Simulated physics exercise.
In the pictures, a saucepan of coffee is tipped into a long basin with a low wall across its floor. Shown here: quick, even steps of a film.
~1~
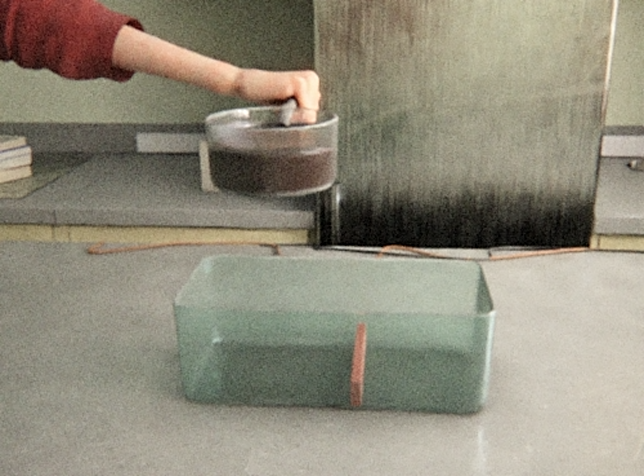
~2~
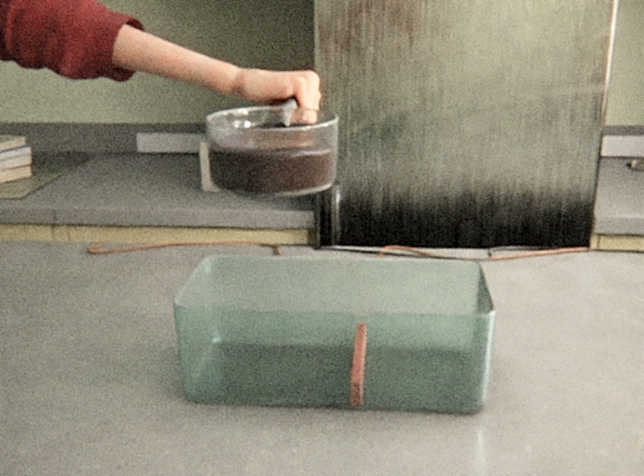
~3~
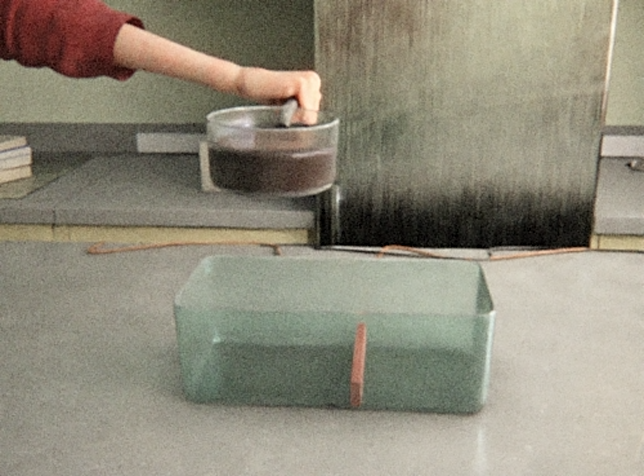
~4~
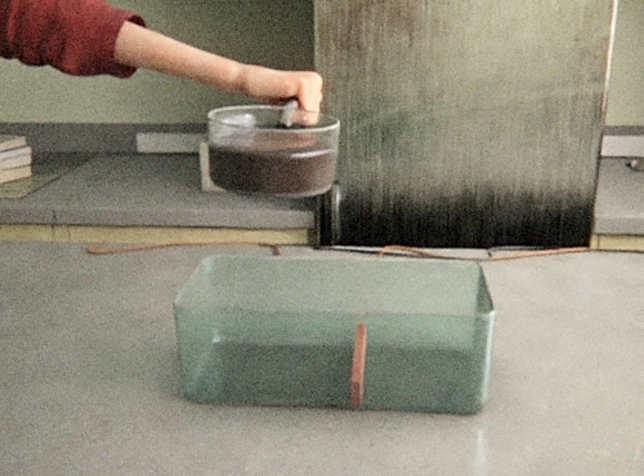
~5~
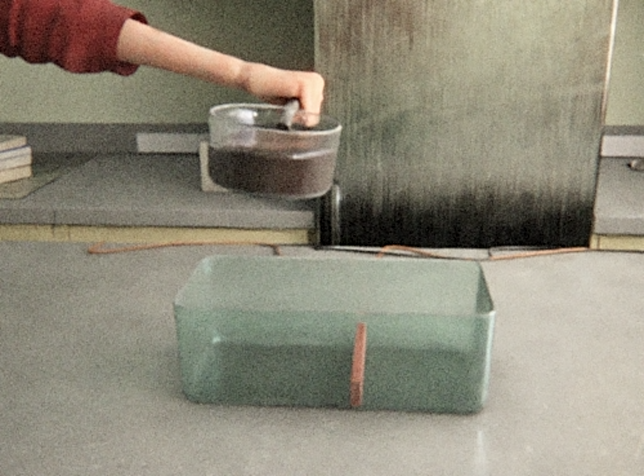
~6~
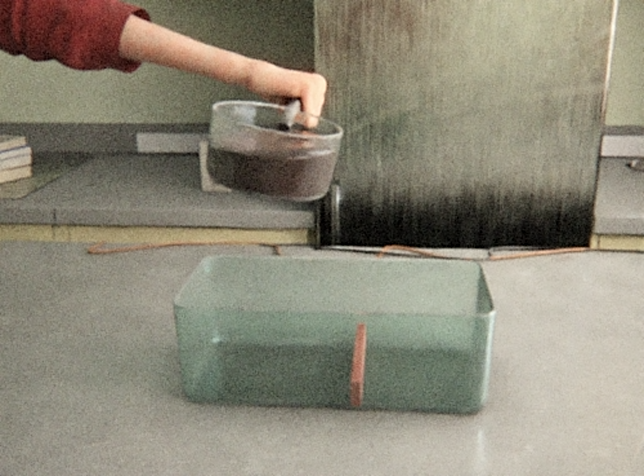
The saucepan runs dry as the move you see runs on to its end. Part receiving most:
Favours the right.
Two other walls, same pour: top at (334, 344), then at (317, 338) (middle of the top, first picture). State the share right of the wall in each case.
About 90 % for the first and about 95 % for the second.
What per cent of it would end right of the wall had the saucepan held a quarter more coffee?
It comes to near 80 per cent.
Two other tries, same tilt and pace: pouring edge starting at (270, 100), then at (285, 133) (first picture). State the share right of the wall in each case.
The first start gives some 20 %, the second some 25 %.
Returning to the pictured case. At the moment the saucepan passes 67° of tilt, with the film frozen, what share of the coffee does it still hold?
I'd put it near 65 %.
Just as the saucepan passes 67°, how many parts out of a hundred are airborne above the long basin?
Around 30 %.
A moment on, the tilt is 67° and 66 per cent is still to pour, 0 is left of the wall and 2 right of it.
Next, the tilt is 94° and 18 per cent is still to pour, 4 is left of the wall and 62 right of it.
Then the tilt is 95° and 4 per cent is still to pour, 13 is left of the wall and 79 right of it.
Later the tilt is 95° and 1 per cent is still to pour, 14 is left of the wall and 84 right of it.
At rest 16 per cent lies left of the wall, 83 right of it and 1 outside.
